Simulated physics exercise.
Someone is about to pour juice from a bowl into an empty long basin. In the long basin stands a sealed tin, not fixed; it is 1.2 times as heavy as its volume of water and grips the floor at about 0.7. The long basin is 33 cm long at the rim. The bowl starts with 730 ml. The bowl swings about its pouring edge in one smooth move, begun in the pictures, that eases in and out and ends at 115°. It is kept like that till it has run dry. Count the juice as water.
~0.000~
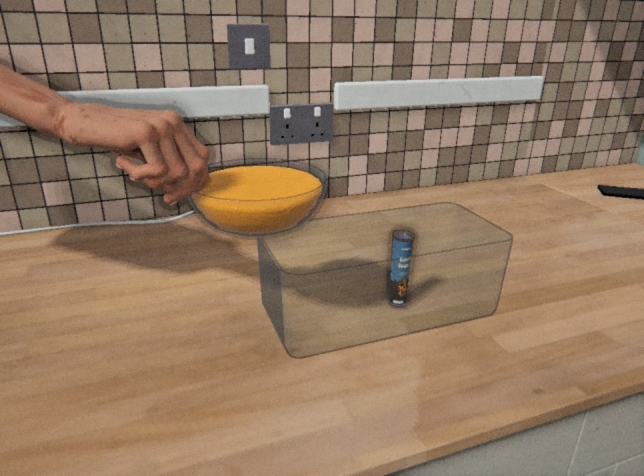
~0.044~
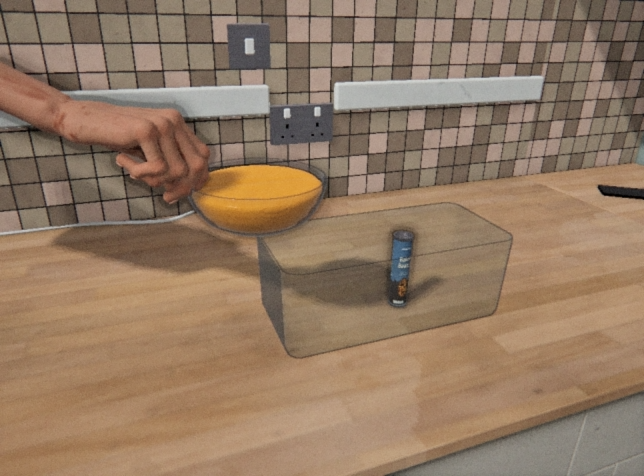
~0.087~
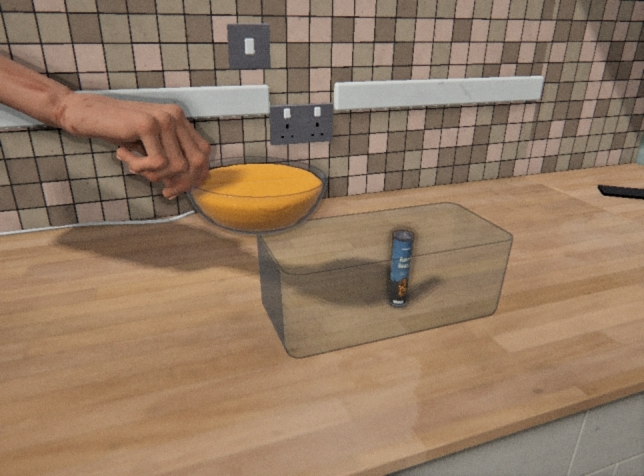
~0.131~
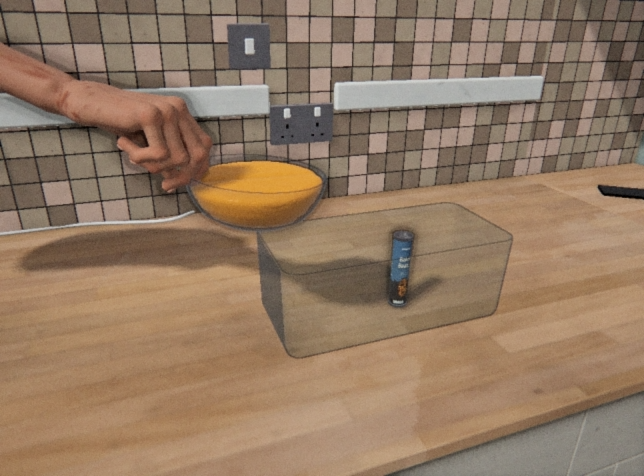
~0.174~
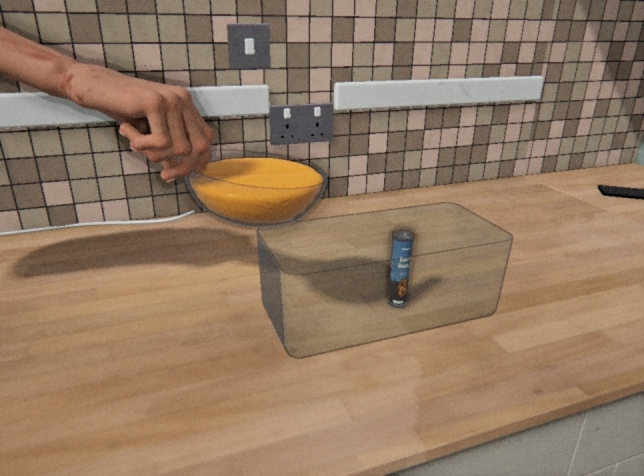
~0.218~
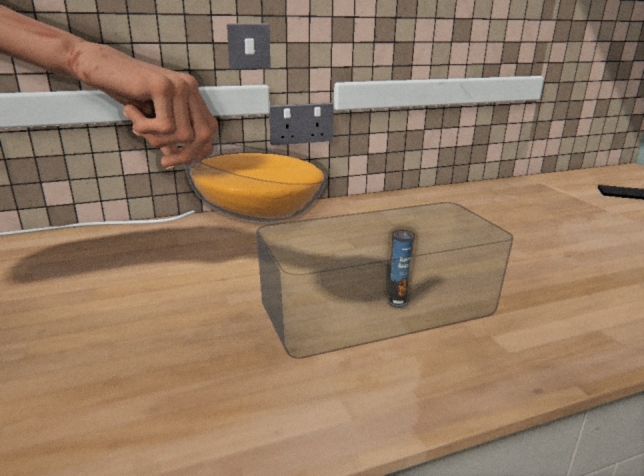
A hand slowly tilts a clear bowl of orange juice beside a long see-through basin.
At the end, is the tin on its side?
It falls.
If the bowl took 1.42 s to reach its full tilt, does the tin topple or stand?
The tin falls.
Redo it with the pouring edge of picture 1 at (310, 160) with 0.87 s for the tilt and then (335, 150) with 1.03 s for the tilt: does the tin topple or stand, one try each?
First it topples; then it stays up.
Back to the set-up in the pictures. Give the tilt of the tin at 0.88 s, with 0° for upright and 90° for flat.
About 55°.
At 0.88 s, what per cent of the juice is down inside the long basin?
Near 98 in a hundred.
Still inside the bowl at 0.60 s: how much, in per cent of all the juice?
About 24 per cent.
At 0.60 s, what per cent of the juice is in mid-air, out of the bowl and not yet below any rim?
Near 50 in a hundred.
By 0.60 s the tilt is 76° and 25 per cent is still to pour; the tin stands where it began.
By 0.88 s the tilt is 111° and 0 per cent is still to pour; the tin leans 53°.
By 1.18 s the tilt is 115° and 0 per cent is still to pour; the tin lies on its side.
By 1.50 s the tilt is 115° and 0 per cent is still to pour; the tin lies on its side.
At rest the tin lies on its side.
